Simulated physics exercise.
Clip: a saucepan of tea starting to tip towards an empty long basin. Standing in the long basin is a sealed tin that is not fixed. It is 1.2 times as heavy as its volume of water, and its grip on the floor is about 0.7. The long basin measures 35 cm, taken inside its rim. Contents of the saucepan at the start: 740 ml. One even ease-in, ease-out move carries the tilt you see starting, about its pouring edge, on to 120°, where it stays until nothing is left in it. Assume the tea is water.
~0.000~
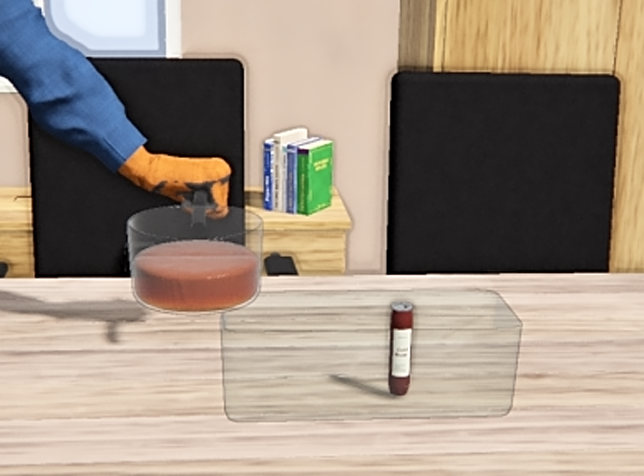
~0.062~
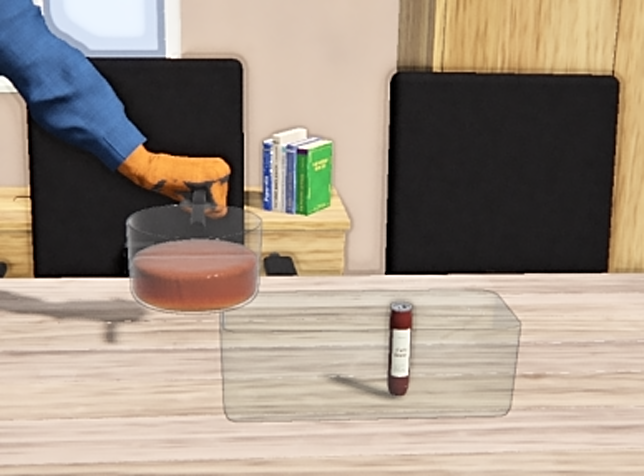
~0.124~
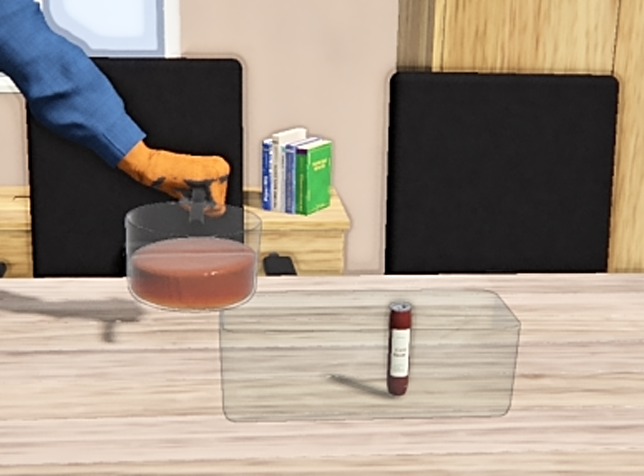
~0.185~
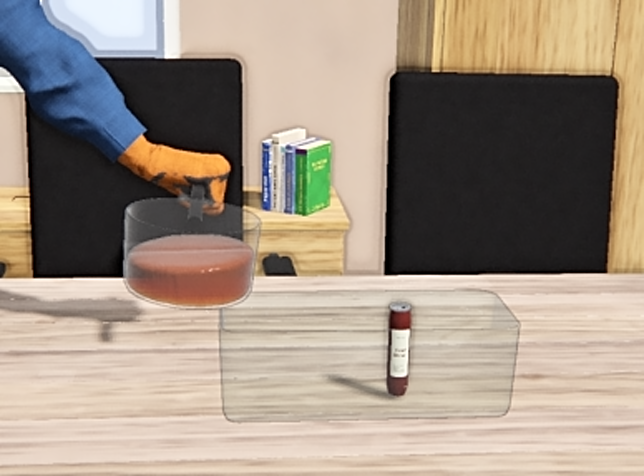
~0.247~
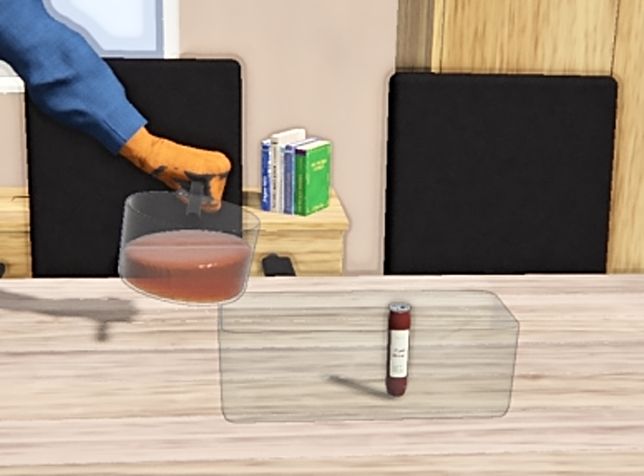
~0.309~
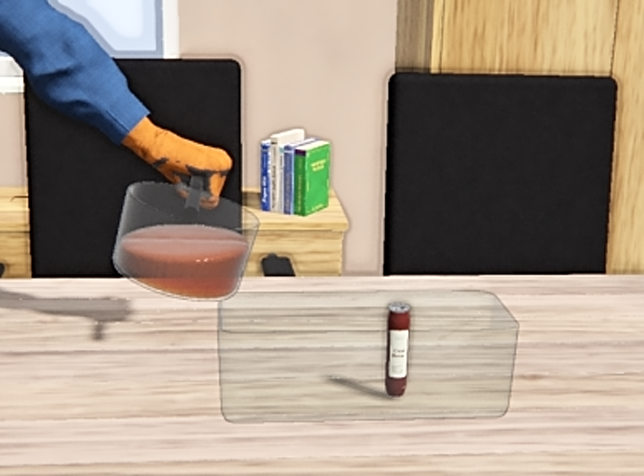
In a room with a pale wood-grained table, seen from the front and slightly above, two black chairs and a low wooden shelf of books stand behind. An orange-gloved hand in a blue sleeve is above a clear pan of reddish-brown liquid at left, beside a transparent empty basin and a dark red labelled tin. The pan slowly leans rightward, its left side rising, while the camera stays almost still.
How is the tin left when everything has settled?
The tin is still standing.
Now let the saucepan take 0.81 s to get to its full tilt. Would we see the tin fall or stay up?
It tumbles over, then.
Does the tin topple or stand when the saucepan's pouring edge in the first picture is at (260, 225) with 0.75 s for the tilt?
Result: Tin tipped over.
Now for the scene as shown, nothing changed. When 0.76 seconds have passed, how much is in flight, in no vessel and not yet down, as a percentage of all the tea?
I'd say close to 28 per cent.
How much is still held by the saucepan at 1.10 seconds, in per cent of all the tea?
What remains is about 10 percent of it all.
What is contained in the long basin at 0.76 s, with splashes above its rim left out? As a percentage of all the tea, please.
Near 3 in a hundred.
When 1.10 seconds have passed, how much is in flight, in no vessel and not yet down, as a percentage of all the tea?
Some 18 % is up in the air.
After 0.76 s the tilt is 74° and 70 per cent is still to pour; the tin stands where it began.
After 1.10 s the tilt is 111° and 10 per cent is still to pour; the tin stands where it began.
After 1.45 s the tilt is 120° and 0 per cent is still to pour; the tin stands where it began.
After 1.83 s the tilt is 120° and 0 per cent is still to pour; the tin stands where it began.
In the end the tin stands where it began.
